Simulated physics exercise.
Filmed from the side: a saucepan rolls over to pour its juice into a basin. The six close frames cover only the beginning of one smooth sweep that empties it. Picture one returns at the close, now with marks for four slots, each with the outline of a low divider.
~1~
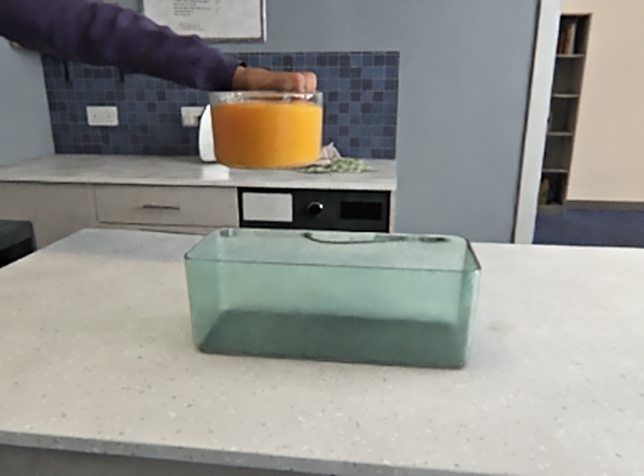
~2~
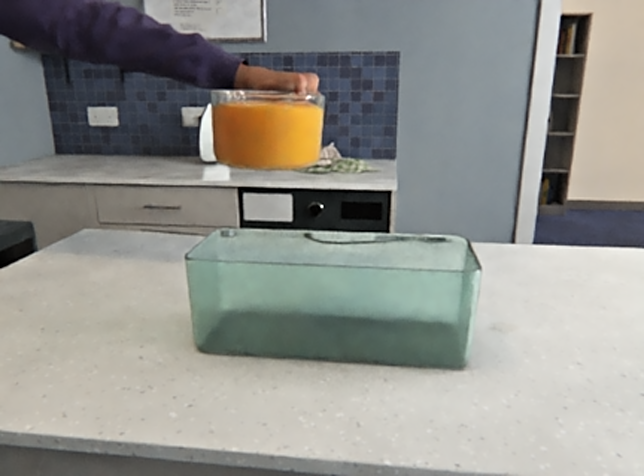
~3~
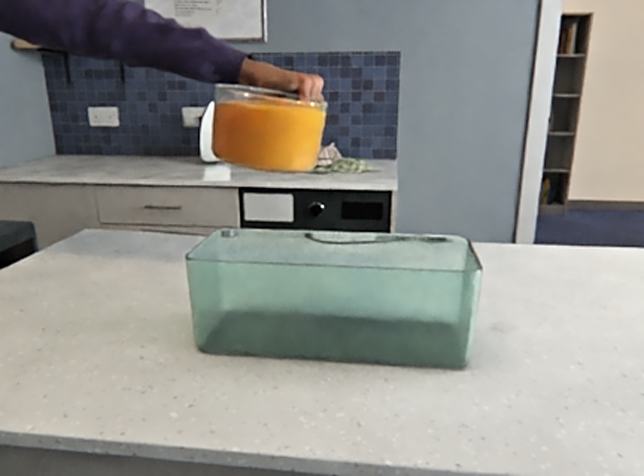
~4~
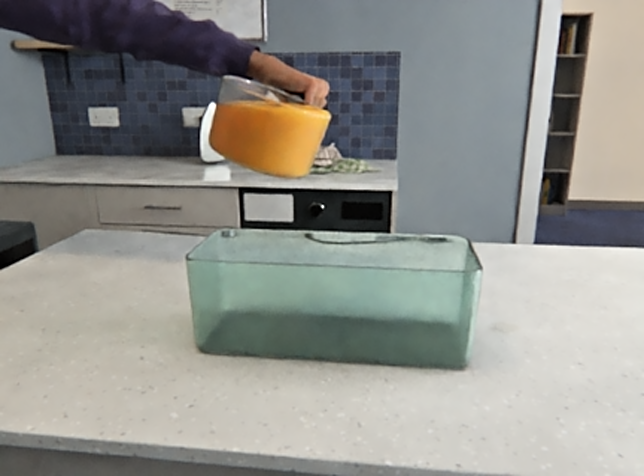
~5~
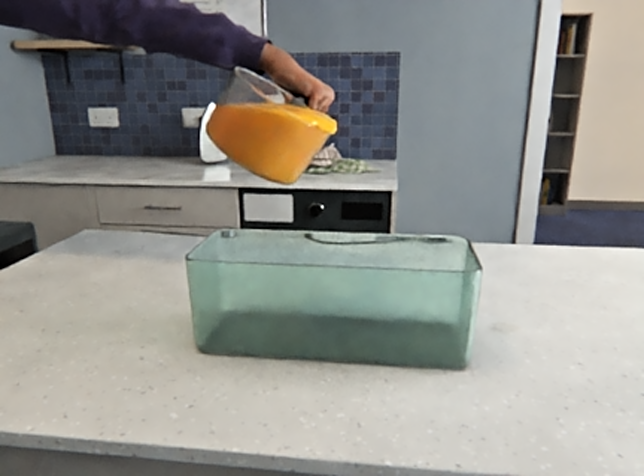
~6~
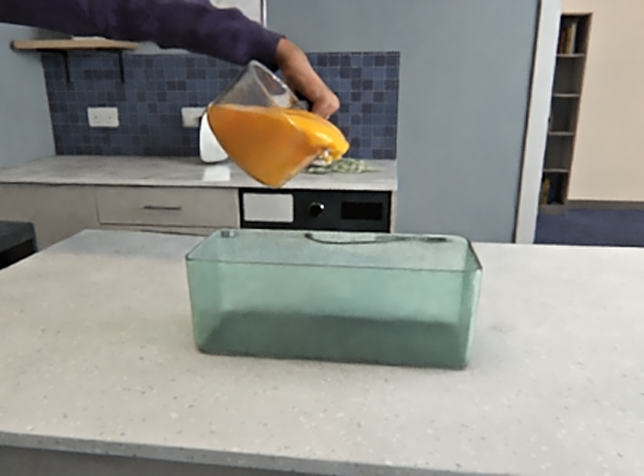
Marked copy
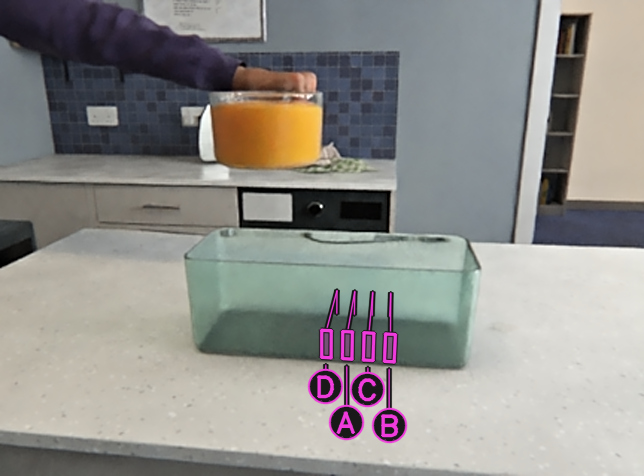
The footage shows a hand holding a clear container of orange juice above an empty, greenish transparent basin on a speckled counter, then steadily tilting it to the right until the juice reaches over the lip.
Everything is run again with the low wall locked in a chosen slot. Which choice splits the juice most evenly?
C beats the others.
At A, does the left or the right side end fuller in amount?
The right side.
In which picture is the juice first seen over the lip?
Picture 5.
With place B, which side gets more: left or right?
The left side.
On the marked copy, A at (346, 366); B at (389, 369); C at (367, 367); D at (325, 364).
With A, about 29 % ends left of the wall and 70 % right of it.
With B, about 78 % ends left of the wall and 16 % right of it; 6 % is lost outside.
With C, about 56 % ends left of the wall and 42 % right of it.
With D, about 19 % ends left of the wall and 80 % right of it.
